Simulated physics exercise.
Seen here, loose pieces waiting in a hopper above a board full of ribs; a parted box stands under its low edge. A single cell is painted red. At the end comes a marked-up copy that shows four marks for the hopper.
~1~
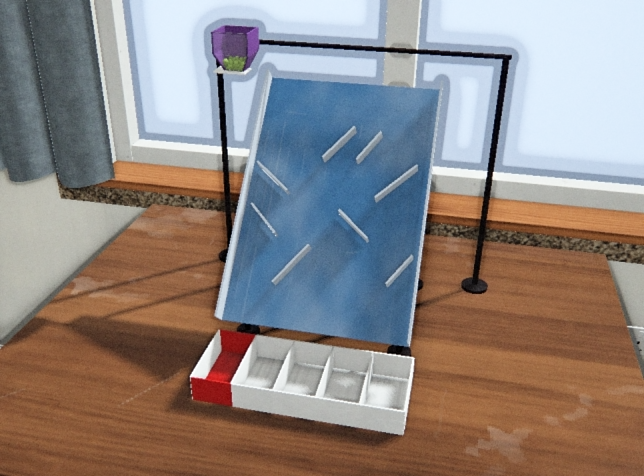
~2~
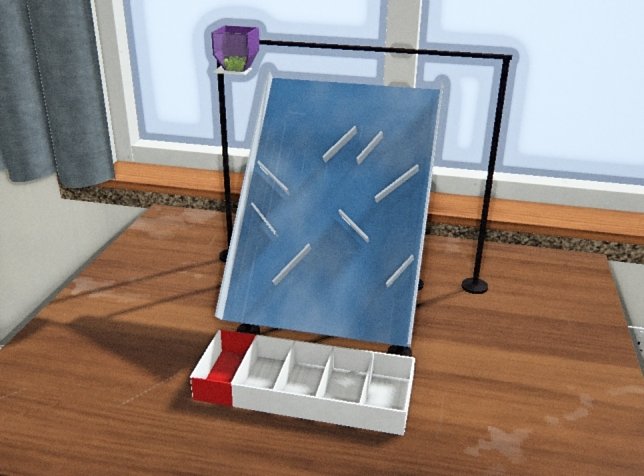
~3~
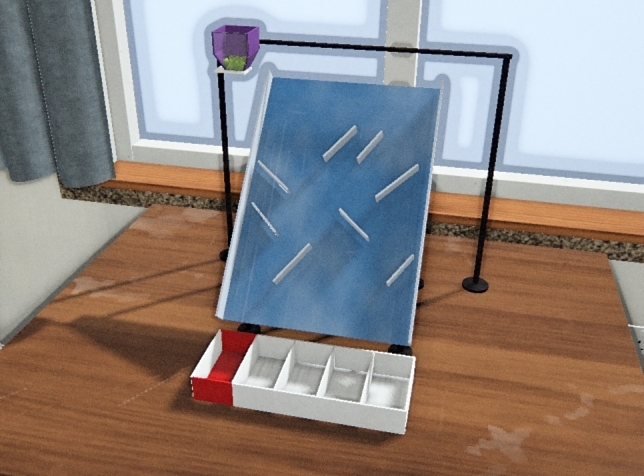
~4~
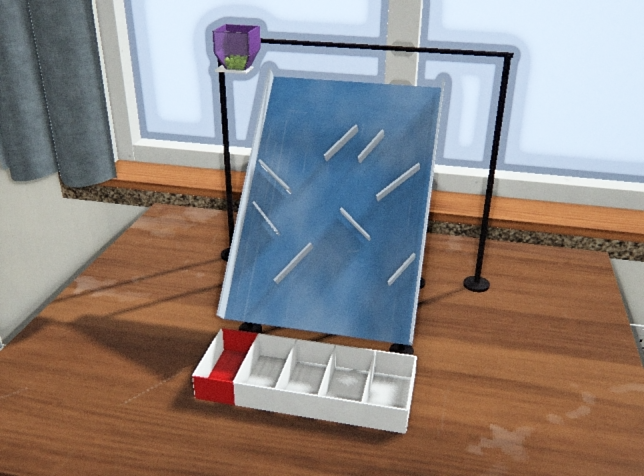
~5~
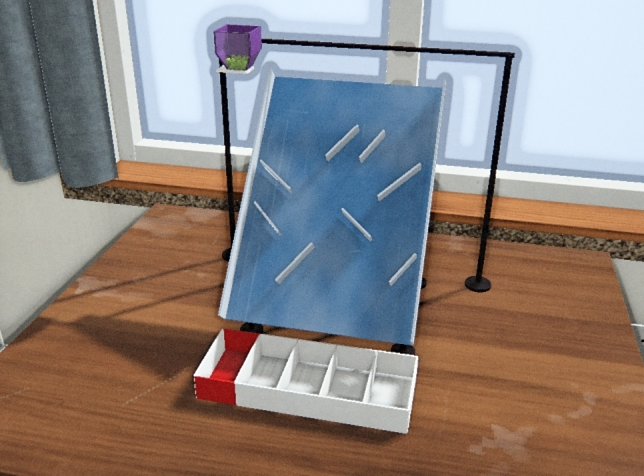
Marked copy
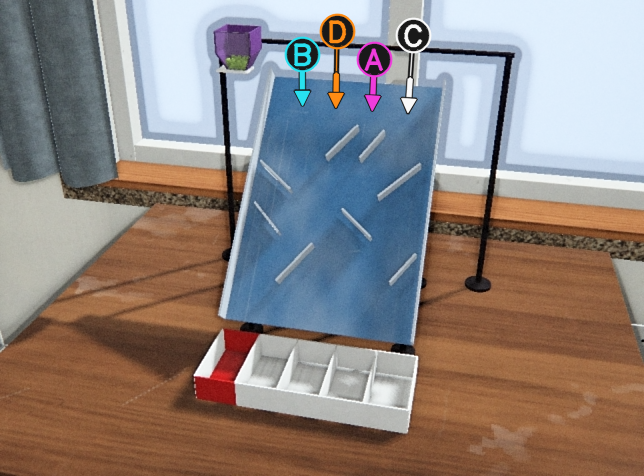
A tilted blue board with short pale ribs stood on a wooden table, a purple hopper above its upper left and a divided white box with one red cell below, and nothing noticeably moved.
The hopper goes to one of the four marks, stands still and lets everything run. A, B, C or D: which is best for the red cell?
Go for D.
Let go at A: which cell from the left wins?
The first from the left.
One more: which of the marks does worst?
That is mark C.
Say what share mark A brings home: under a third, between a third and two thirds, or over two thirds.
Mark A gives between a third and two thirds.
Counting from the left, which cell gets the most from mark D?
The first from the left.
On the marked copy, mark A meets the board at (372, 105); mark B meets the board at (302, 100); mark C meets the board at (408, 107); mark D meets the board at (335, 102).
With A, close to half in the red cell, close to a third in other cells, a small share outside the box.
With B, close to half in the red cell, close to a third in other cells, a small share outside the box.
With C, a small share in the red cell, the bulk in other cells.
With D, all but a few in the red cell, only a few in other cells, only a few outside the box.
